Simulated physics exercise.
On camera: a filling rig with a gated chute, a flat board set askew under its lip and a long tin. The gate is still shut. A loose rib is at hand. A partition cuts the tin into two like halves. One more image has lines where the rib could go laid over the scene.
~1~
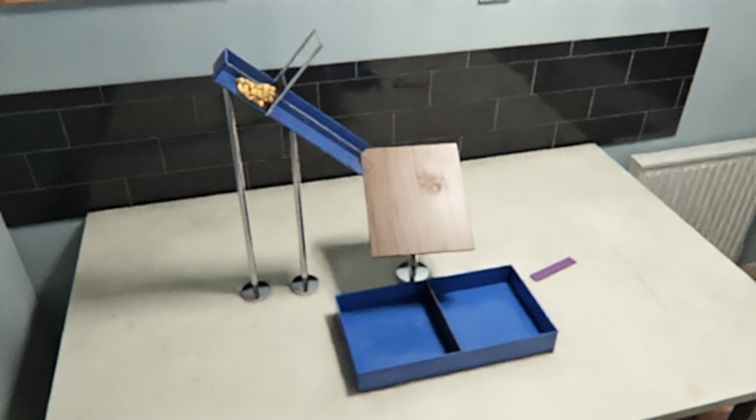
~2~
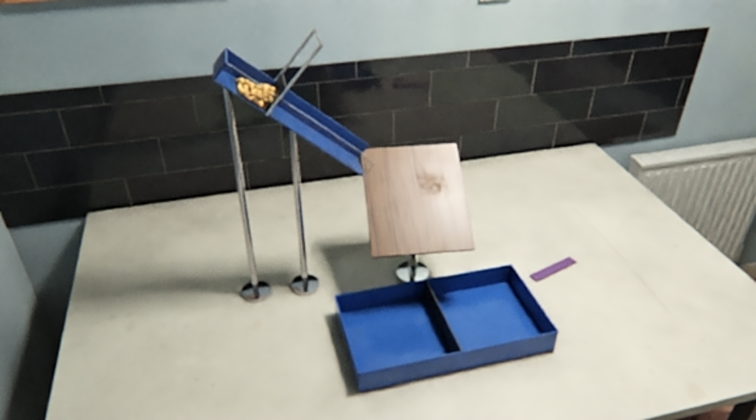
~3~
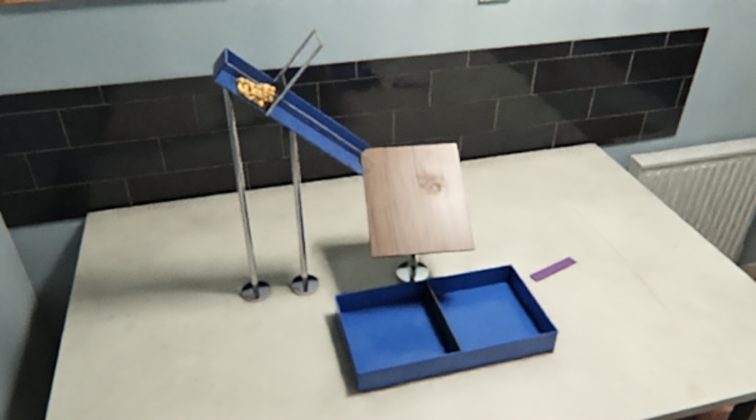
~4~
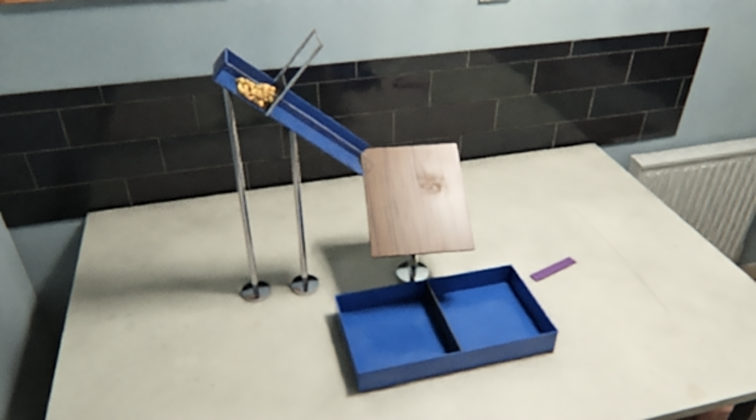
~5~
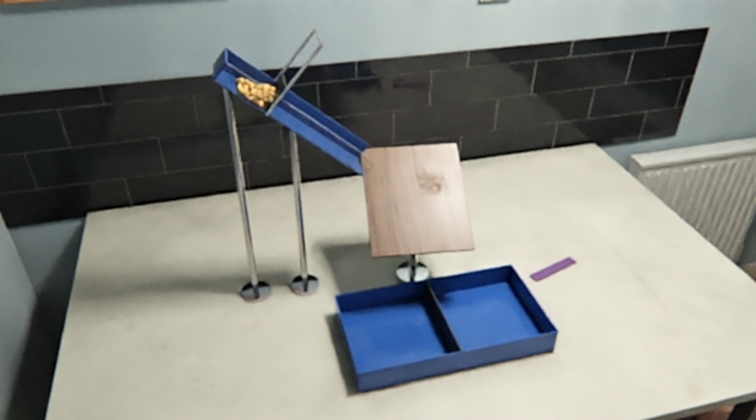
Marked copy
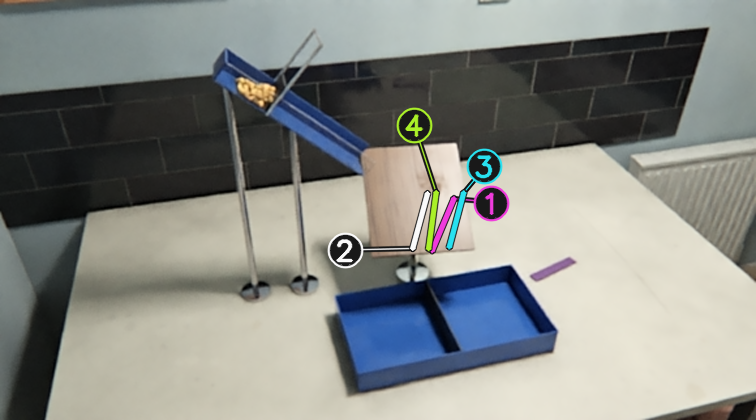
Dried chickpeas resting motionless behind a shut gate in a sloping blue chute, above a tilted wooden board and a divided blue tin.
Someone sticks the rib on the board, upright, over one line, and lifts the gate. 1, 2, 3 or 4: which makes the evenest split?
Use line 3.
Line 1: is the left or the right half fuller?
Left.
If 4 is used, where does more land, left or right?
More lands on the left.
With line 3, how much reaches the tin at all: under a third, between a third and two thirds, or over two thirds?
Over two thirds.
On the marked copy, line 1 from (453, 198) to (432, 250); line 2 from (427, 193) to (412, 248); line 3 from (463, 192) to (449, 246); line 4 from (436, 192) to (428, 248).
With 1, of what is caught, nearly all in the left half, a stray few in the right.
With 2, of what is caught, most in the left half, a small part in the right.
With 3, of what is caught, about half in the left half, about half in the right.
With 4, of what is caught, nearly all in the left half, a stray few in the right.
